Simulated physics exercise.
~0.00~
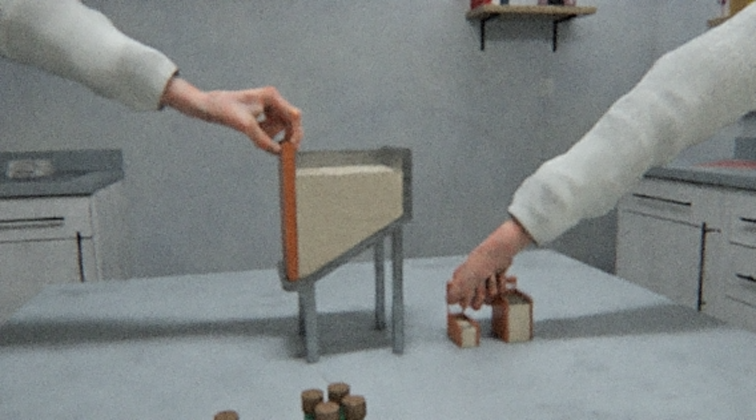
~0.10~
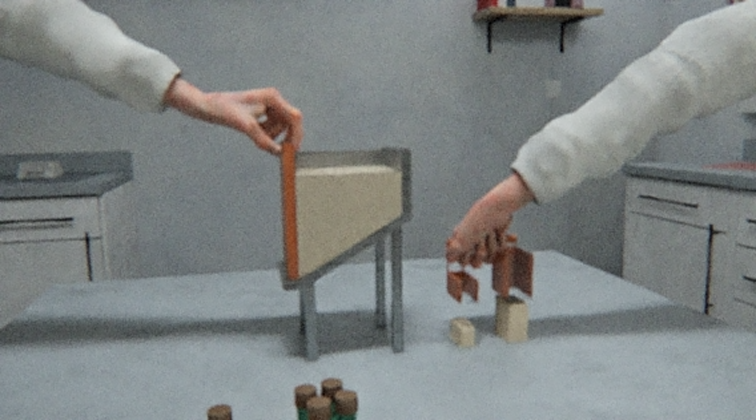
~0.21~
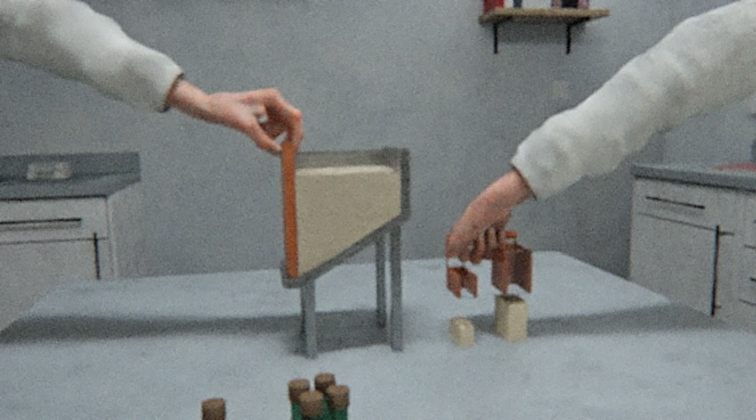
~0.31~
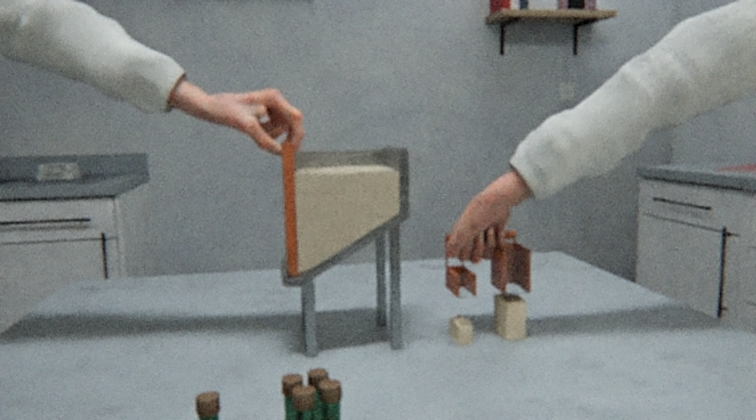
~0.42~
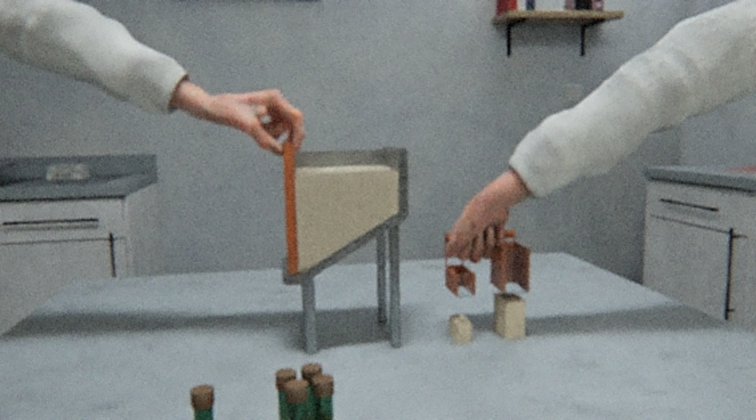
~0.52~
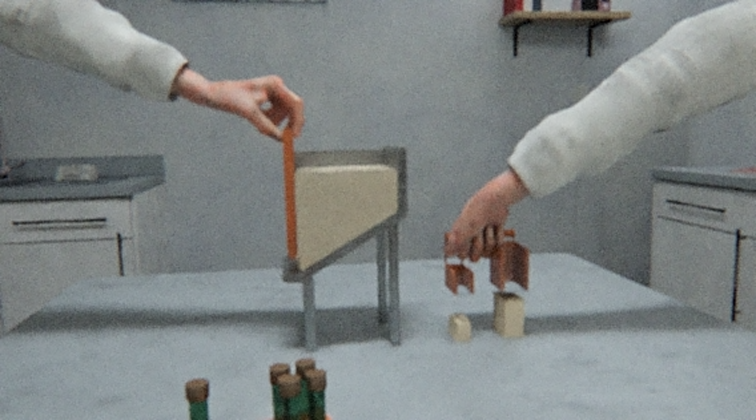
Kitchen tabletop, one hand lifting reddish casings off two pale blocks, the other then raising a raised bin's orange hatch slightly.
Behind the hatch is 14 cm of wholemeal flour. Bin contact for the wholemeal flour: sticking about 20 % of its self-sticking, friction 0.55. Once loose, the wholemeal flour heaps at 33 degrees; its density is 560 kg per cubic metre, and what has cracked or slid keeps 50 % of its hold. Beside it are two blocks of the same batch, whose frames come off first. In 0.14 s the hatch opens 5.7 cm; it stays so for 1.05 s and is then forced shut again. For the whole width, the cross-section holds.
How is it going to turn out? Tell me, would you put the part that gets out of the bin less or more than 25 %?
I would say less.
After 0.81 s, the hatch is 5.7 cm open and 0 % is out.
After 1.14 s, the hatch is 5.7 cm open and 0 % is out.
After 1.47 s, the hatch is 5.7 cm open and 0 % is out.
After 1.81 s, the hatch is 1.3 cm open and 0 % is out.
After 2.00 s, the hatch is shut and 0 % is out.
